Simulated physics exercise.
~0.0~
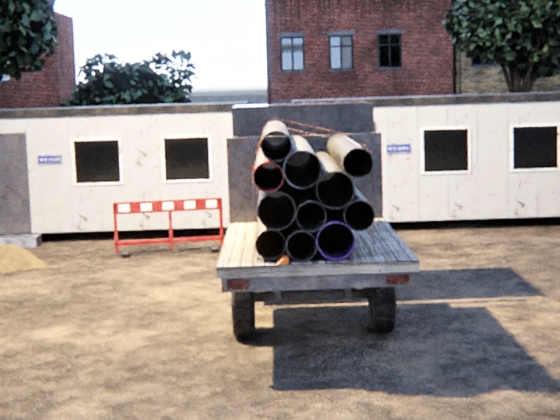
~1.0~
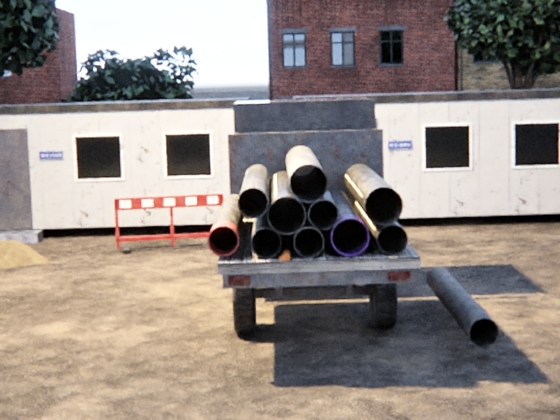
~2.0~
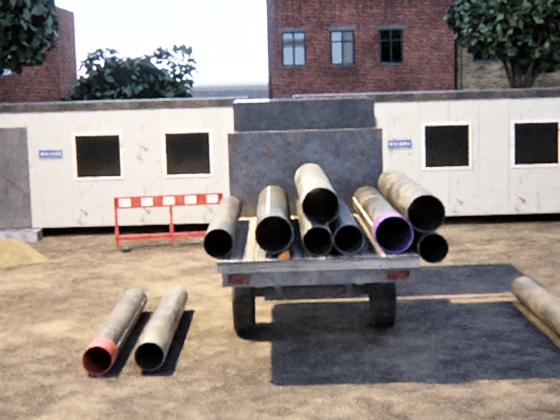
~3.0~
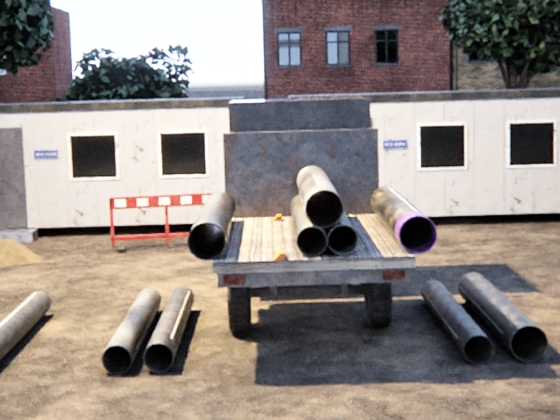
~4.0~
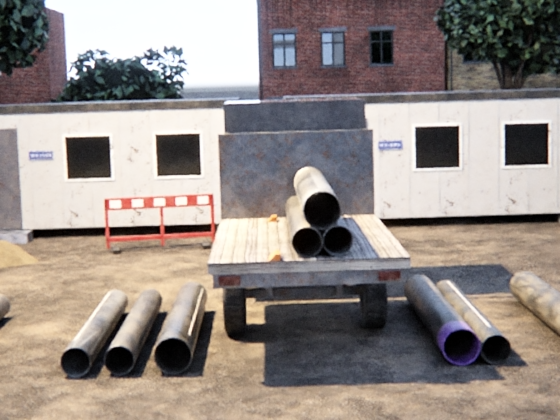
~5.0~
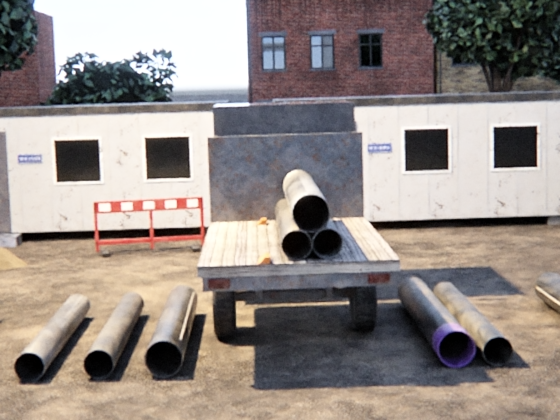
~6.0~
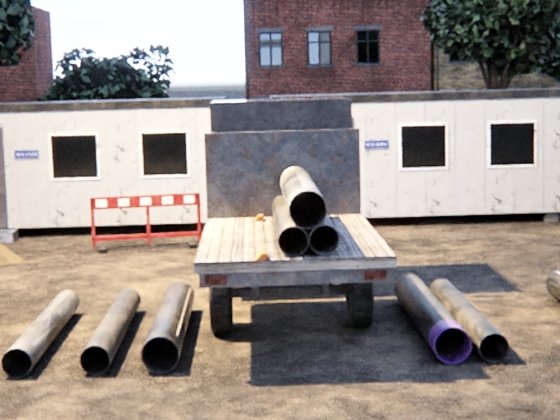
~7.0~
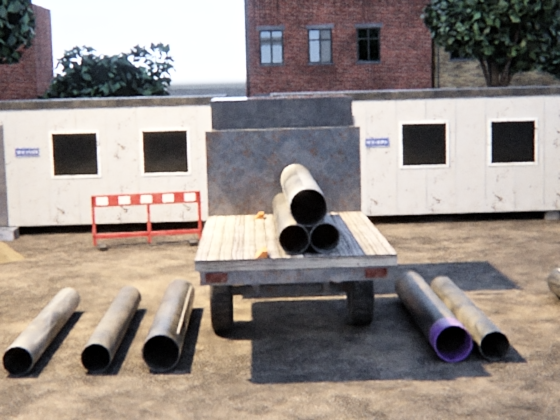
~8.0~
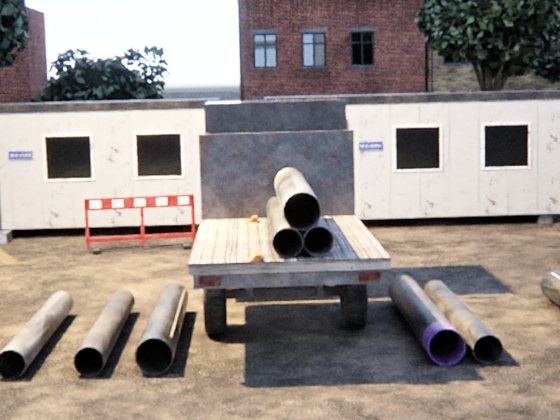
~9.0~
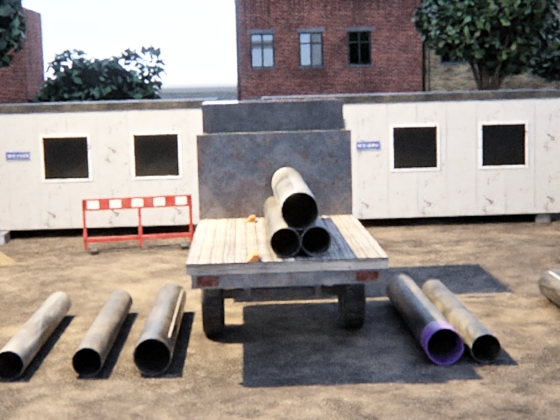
Dirt yard with stacked pipes spilling off both sides of a flatbed, red left, purple right, leaving three piled on deck.
